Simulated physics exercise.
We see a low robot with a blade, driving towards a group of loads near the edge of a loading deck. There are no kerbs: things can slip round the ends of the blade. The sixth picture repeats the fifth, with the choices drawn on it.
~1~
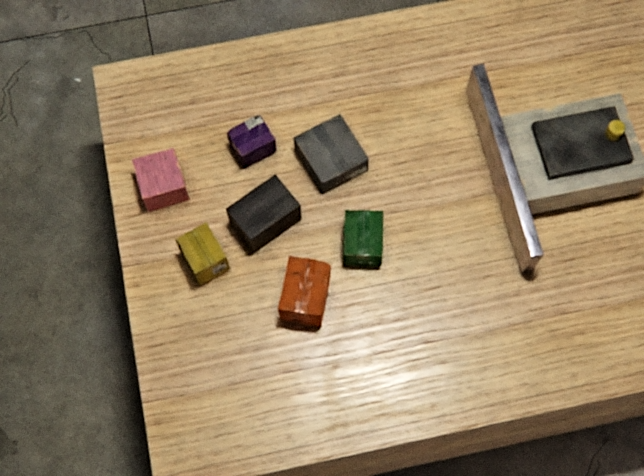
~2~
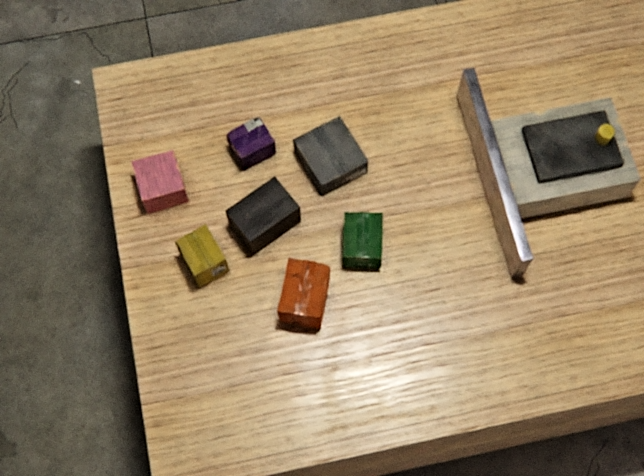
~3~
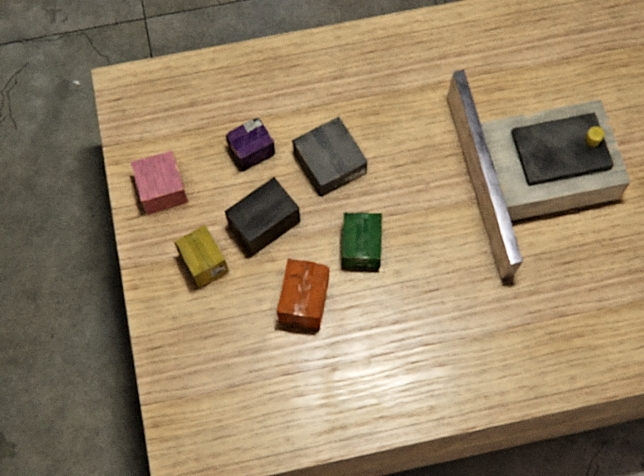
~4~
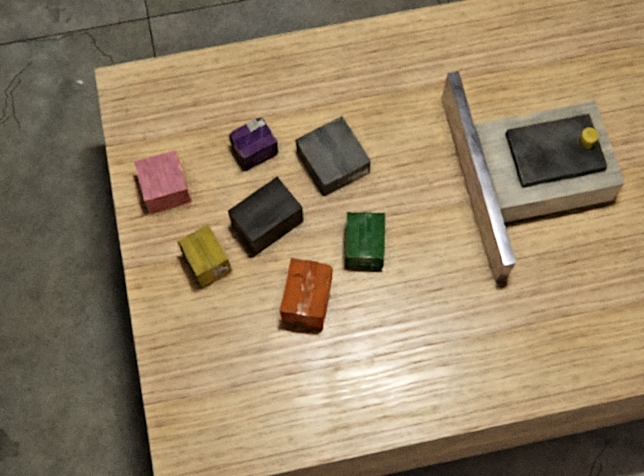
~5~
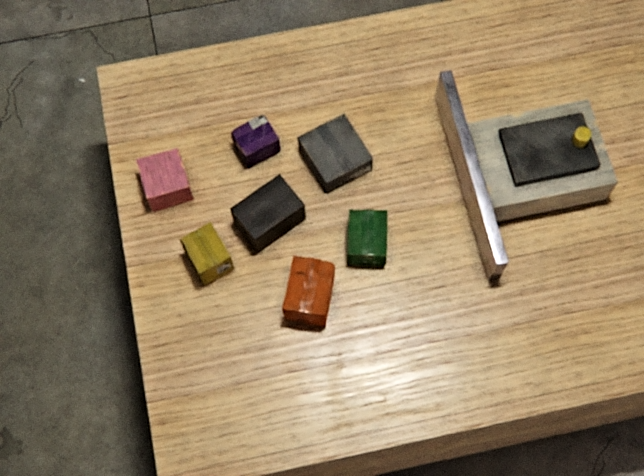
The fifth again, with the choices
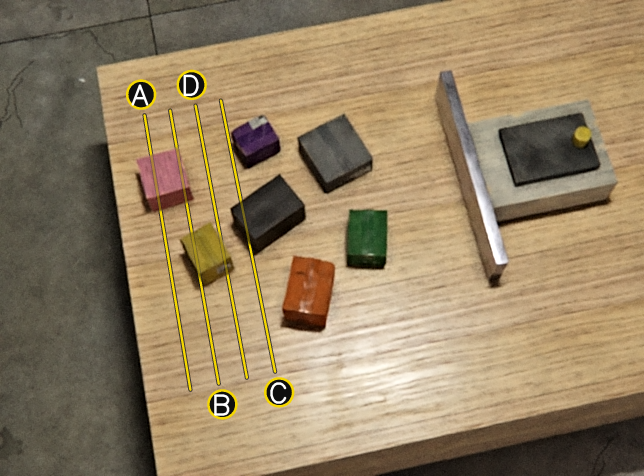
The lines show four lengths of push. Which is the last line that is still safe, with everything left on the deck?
Nothing falls up to D.
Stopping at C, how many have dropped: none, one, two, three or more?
In all, none.
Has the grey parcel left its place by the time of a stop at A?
Yes.
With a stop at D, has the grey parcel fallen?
No.
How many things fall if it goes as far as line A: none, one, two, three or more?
In all, three or more.
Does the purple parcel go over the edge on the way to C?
No.
On the marked copy, A at (166, 245); B at (193, 240); C at (247, 229); D at (220, 234).
Taking D. A third of the way, robot (452, 168); grey parcel (329, 153); green box (363, 240).
Two thirds of the way, robot (360, 186); pink crate (161, 182); yellow parcel (190, 261).
When it is over, robot (292, 200); pink crate (122, 197); purple parcel (130, 158); nothing has fallen.
As for the rest, A drops the pink crate, purple parcel and yellow parcel; B drops the pink crate and purple parcel; C is safe but short.
